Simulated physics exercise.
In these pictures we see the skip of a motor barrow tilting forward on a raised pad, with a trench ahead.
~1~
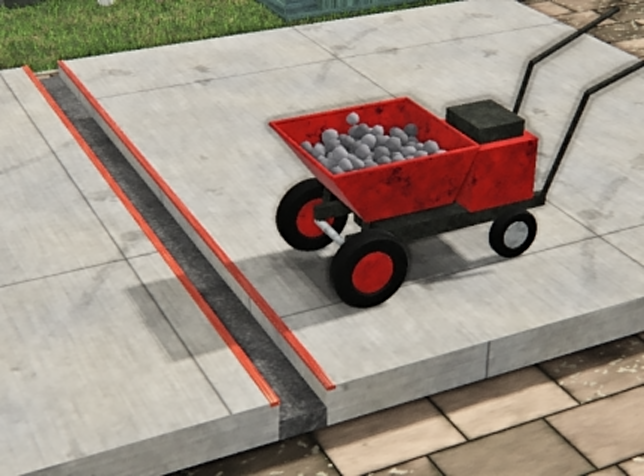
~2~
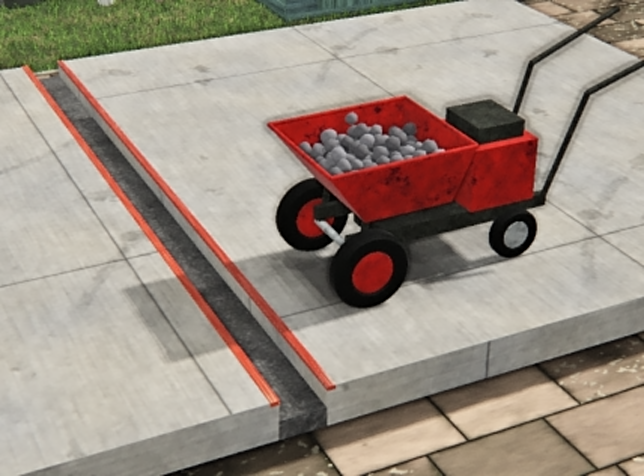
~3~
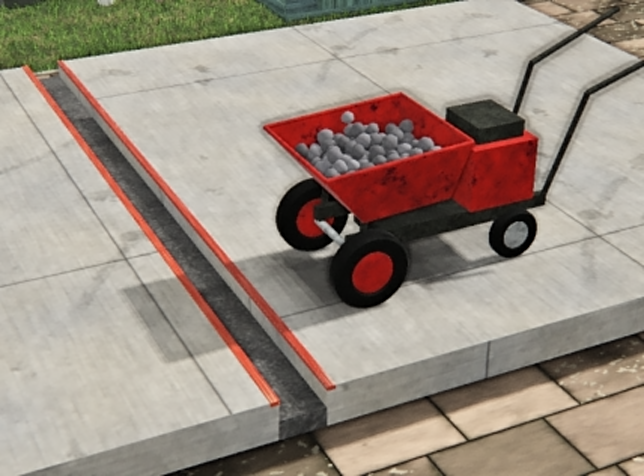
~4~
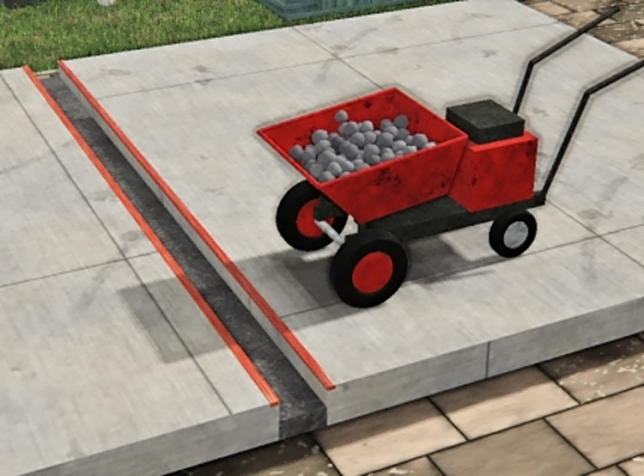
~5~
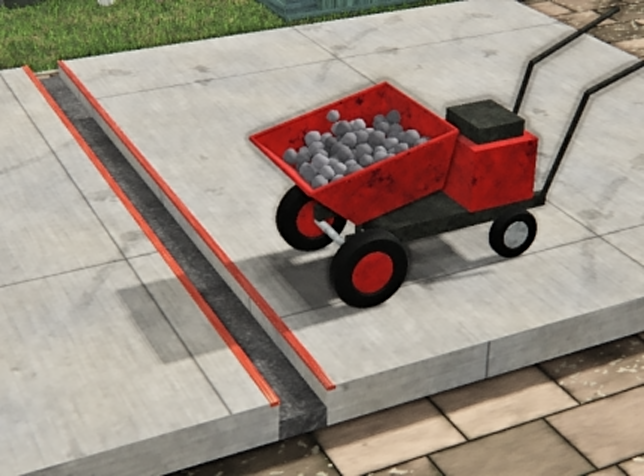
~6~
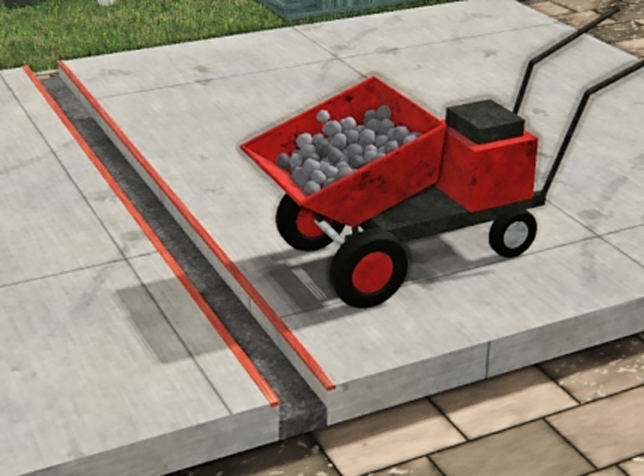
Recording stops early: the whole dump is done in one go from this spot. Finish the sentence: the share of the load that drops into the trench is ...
Less than half.
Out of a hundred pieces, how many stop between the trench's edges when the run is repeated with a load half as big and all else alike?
I'd guess near 60 per cent.
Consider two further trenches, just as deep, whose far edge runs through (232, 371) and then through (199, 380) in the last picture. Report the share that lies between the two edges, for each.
Roughly 60 % and 80 %.
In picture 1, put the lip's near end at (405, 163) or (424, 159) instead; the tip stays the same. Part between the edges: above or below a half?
A minority, then a minority.
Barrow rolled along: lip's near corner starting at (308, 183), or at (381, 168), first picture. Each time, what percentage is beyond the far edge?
Roughly 70 per cent, then roughly 10 per cent.
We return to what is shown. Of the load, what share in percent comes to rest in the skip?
Estimate: Near 25 %.
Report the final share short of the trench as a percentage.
0 %.
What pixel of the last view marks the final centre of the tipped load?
Once nothing moves, the middle sits near (198, 299).
Soon, skip tipped steeply; all in the skip.
A while on, skip tipped right over; most in the skip; a small part in or heaped over the trench; a small part beyond it; a stray few falling.
Towards the end, skip tipped right over; about a third in the skip; about a quarter in or heaped over the trench; about a third beyond it.
Finally, skip tipped right over; about a quarter in the skip; about a third in or heaped over the trench; about half beyond it.
